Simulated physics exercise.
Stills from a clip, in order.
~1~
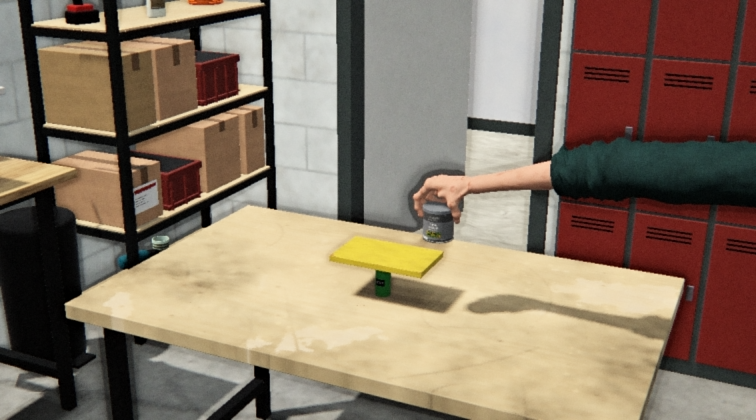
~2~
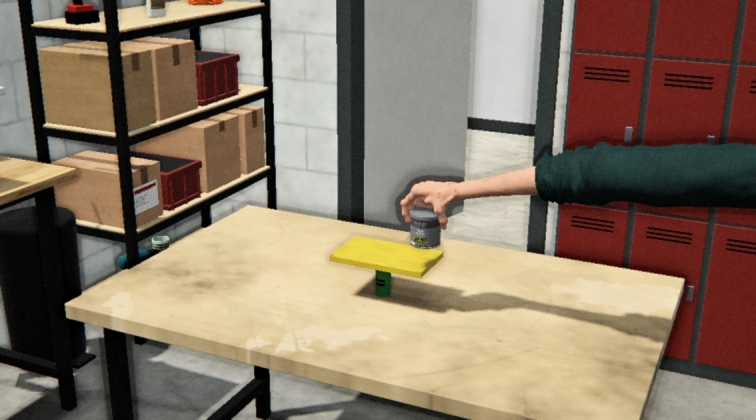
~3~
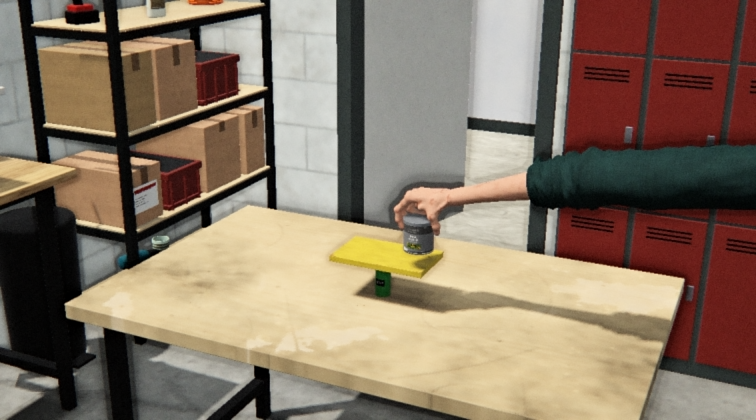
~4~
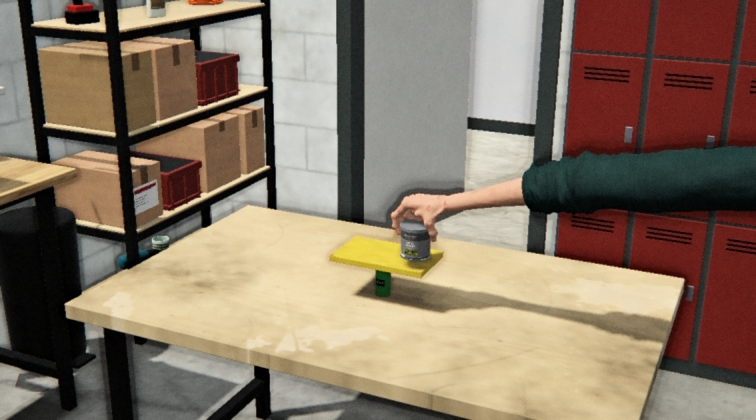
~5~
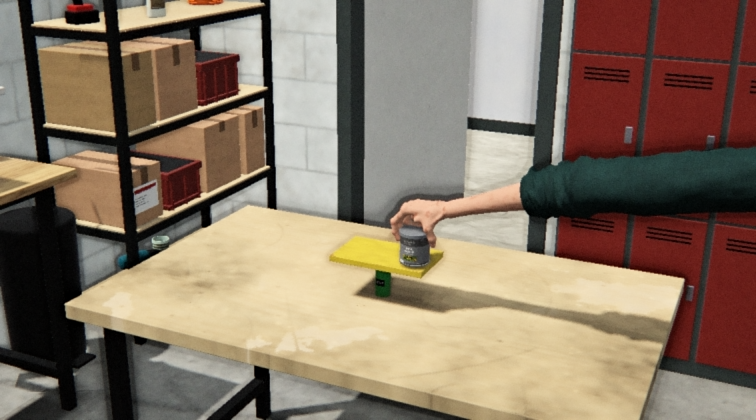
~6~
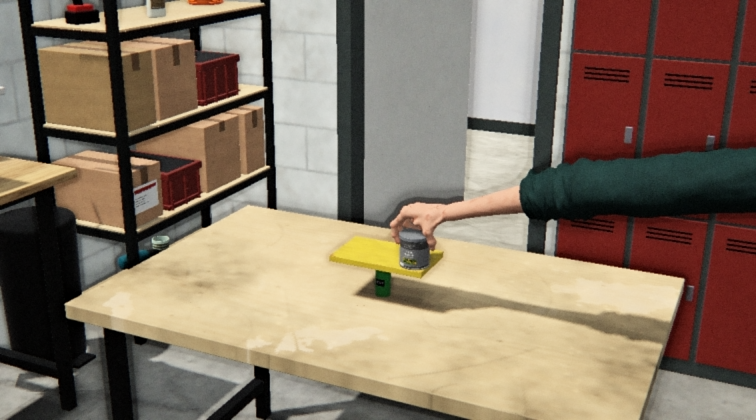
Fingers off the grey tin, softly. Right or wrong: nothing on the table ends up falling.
Wrong, some of it falls.
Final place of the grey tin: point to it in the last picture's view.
The object winds up at approximately (439, 303).
Then, 0.40 s past the last view, grey tin now fallen; yellow board rocked 56° from its first pose.
Then, 0.70 s past the last view, yellow board now fallen; green shaker on its side.
Finally, fallen, grey tin and yellow board; down or leaning hard in the stack, green shaker. Final places as the last picture's camera would see them, grey tin near (439, 302). The stack gives way.
